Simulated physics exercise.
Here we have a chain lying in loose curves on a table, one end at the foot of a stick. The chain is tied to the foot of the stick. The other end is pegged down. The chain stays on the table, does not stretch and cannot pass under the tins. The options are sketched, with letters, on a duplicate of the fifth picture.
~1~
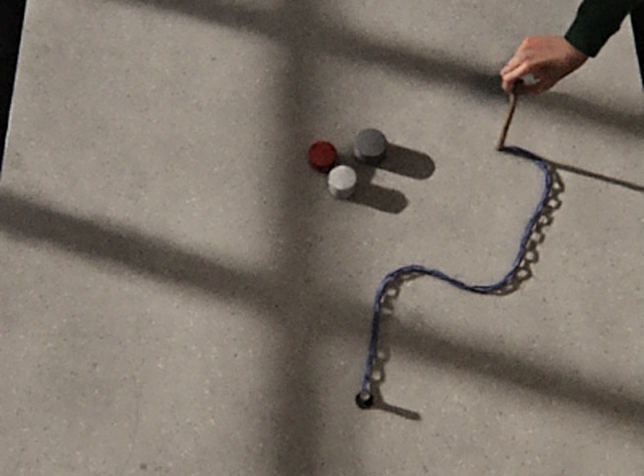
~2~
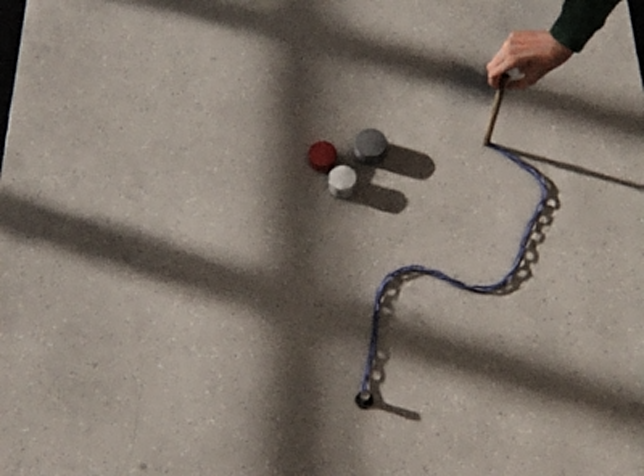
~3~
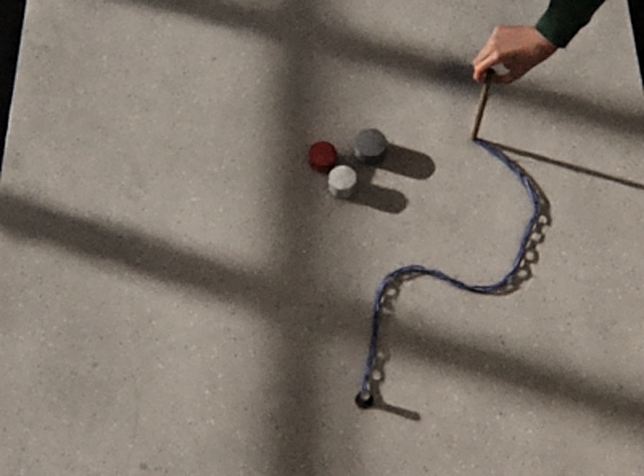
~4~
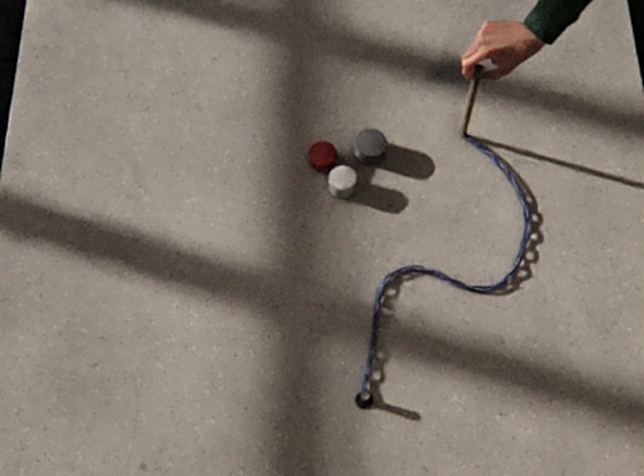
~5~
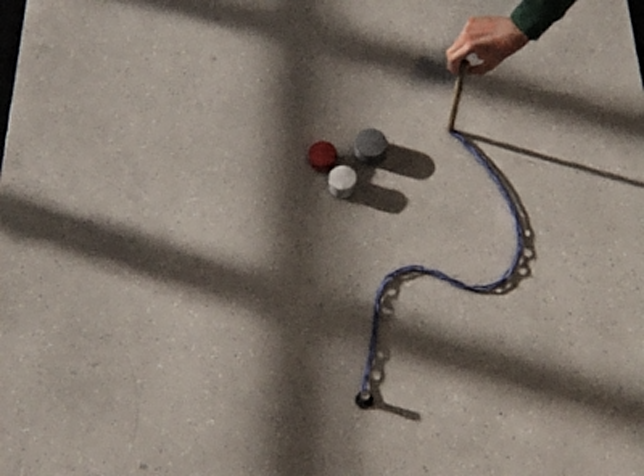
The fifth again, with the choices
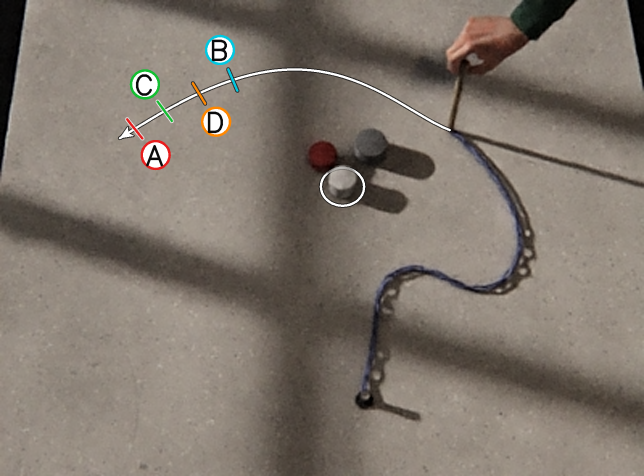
A hand in a dark green sleeve holds a thin stick upright at the upper right of a pale grey, speckled tabletop, seen from above and crossed by soft shadows. A bluish chain curves loosely from the stick's foot to a dark peg at lower centre, with red, grey and white tins clustered left of the stick. The hand slides the stick steadily left and slightly away, drawing the chain's upper bend along while its lower part, the tins and the camera stay still.
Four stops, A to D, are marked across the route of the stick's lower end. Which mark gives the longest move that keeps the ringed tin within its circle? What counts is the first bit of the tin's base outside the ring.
Up to mark D.
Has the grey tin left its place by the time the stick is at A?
Yes.
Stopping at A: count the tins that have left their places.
Three.
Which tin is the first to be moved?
The grey one.
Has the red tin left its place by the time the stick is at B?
By then, no.
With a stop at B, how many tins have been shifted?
By then, one.
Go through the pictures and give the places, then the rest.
In the first frame, white tin (343, 182); grey tin (371, 147); peg (365, 397).
In the second frame, peg (365, 397); red tin (323, 157).
In the third frame, white tin (343, 182); grey tin (371, 147).
In the fourth frame, peg (365, 397); red tin (323, 157).
In the fifth frame, white tin (343, 182); grey tin (371, 147); peg (365, 397).
On the copy, A at (135, 129); B at (233, 80); C at (165, 111); D at (199, 93); the ring at (342, 187); the route from (450, 130) via (285, 70) to (120, 138).
On D. First, foot of the stick (368, 87); white tin (343, 182).
Then, foot of the stick (277, 71); white tin (343, 182).
Finally, foot of the stick (199, 94); red tin (305, 159); white tin (342, 186); grey tin (335, 160); the white tin is still in its ring.
By contrast, A drags the ringed tin to (317, 206); B is safe but short; C drags the ringed tin to (331, 196).
